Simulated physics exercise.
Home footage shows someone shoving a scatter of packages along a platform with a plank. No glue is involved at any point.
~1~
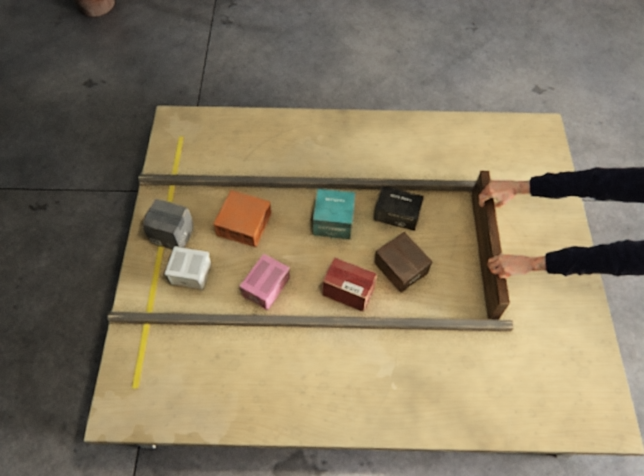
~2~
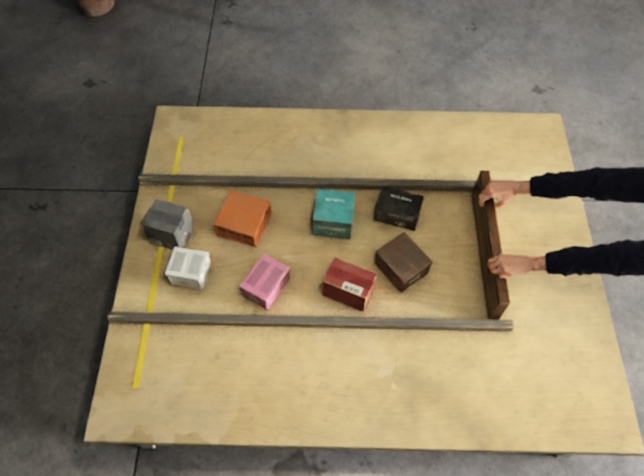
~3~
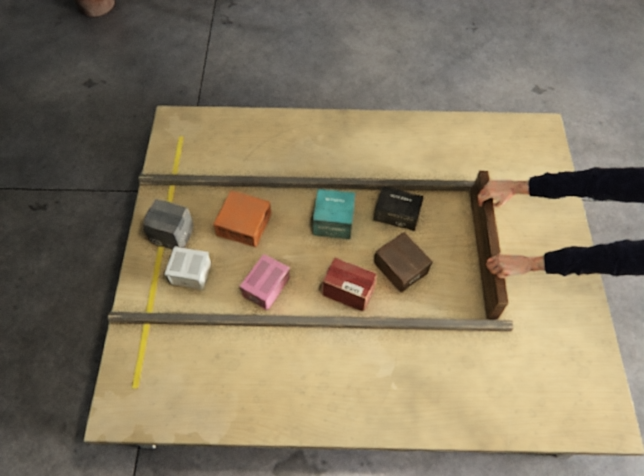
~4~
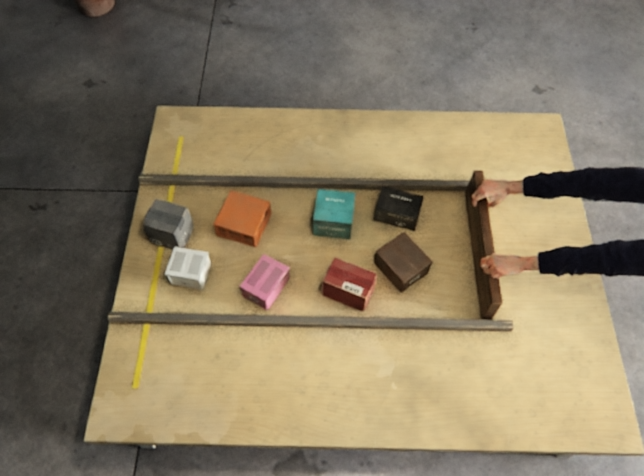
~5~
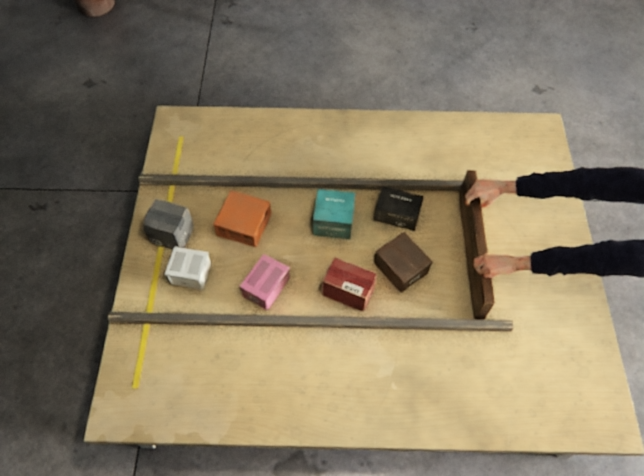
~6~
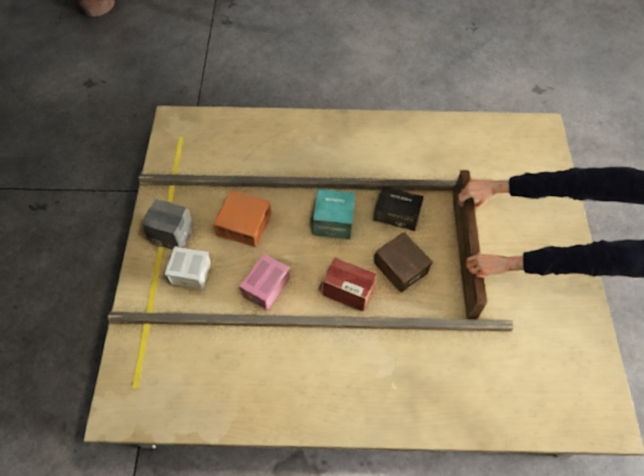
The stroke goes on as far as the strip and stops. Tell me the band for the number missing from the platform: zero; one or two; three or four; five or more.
Seems the ones that don't stay up number at least five, for sure.
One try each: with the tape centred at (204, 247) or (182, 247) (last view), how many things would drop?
In order, the counts are 3 and 4.
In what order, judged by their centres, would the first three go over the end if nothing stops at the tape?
First the grey box, next the orange crate, last the white tote.
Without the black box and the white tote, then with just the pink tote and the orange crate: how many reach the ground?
First 3, second 3.
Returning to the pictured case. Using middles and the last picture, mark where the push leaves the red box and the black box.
They come to rest around (124, 295) and (144, 206).
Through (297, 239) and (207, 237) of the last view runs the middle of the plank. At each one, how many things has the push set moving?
At the first spot the count is 7, and at the second it is 8.
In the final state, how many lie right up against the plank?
The number is 3.
Soon after, none off yet; grey box at rest near (169, 226); white tote at rest near (189, 269); orange crate displaced a little near (235, 220).
In the end, the number that fall off is five or more; gone, turquoise box, pink tote, orange crate, white tote and grey box.
